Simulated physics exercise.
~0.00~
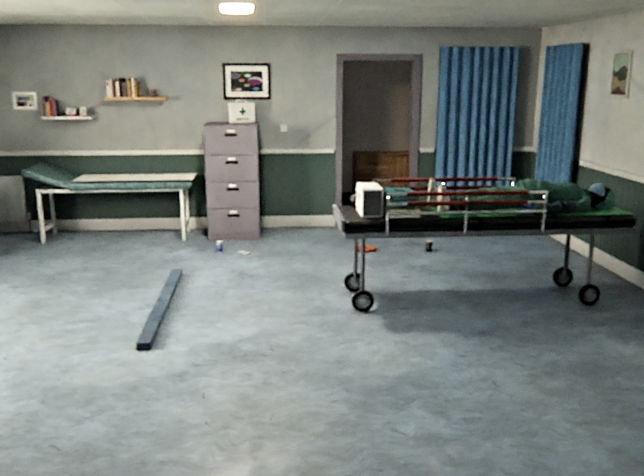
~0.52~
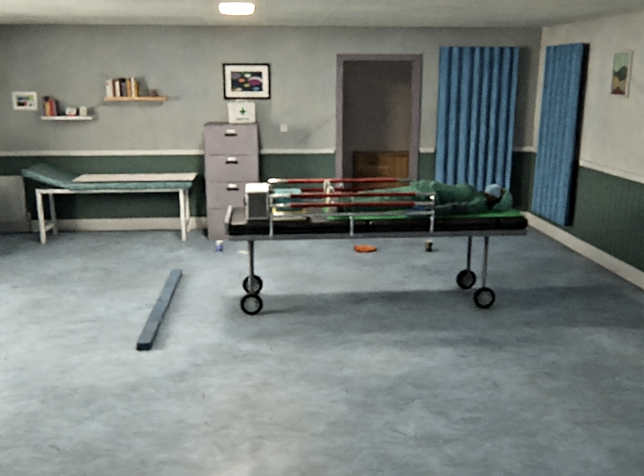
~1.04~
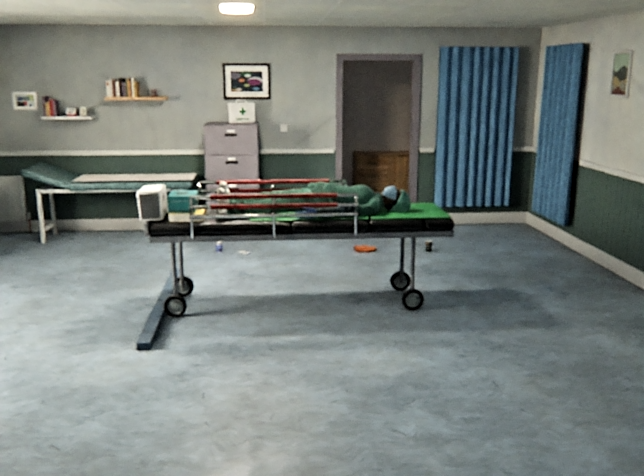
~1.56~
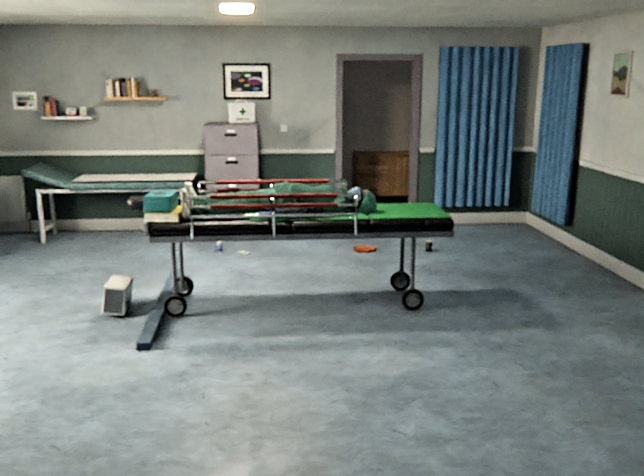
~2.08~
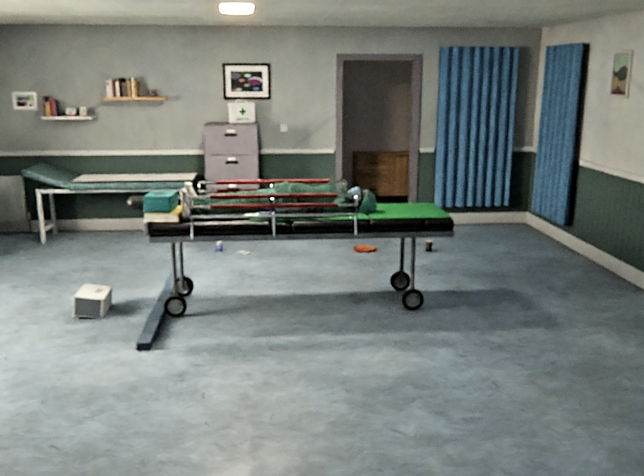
A gurney carrying a limp person rolled left across a clinic room and stopped short at a dark sill on the floor, and the load slid toward its left end until the white monitor tumbled off and ended up lying on the floor.
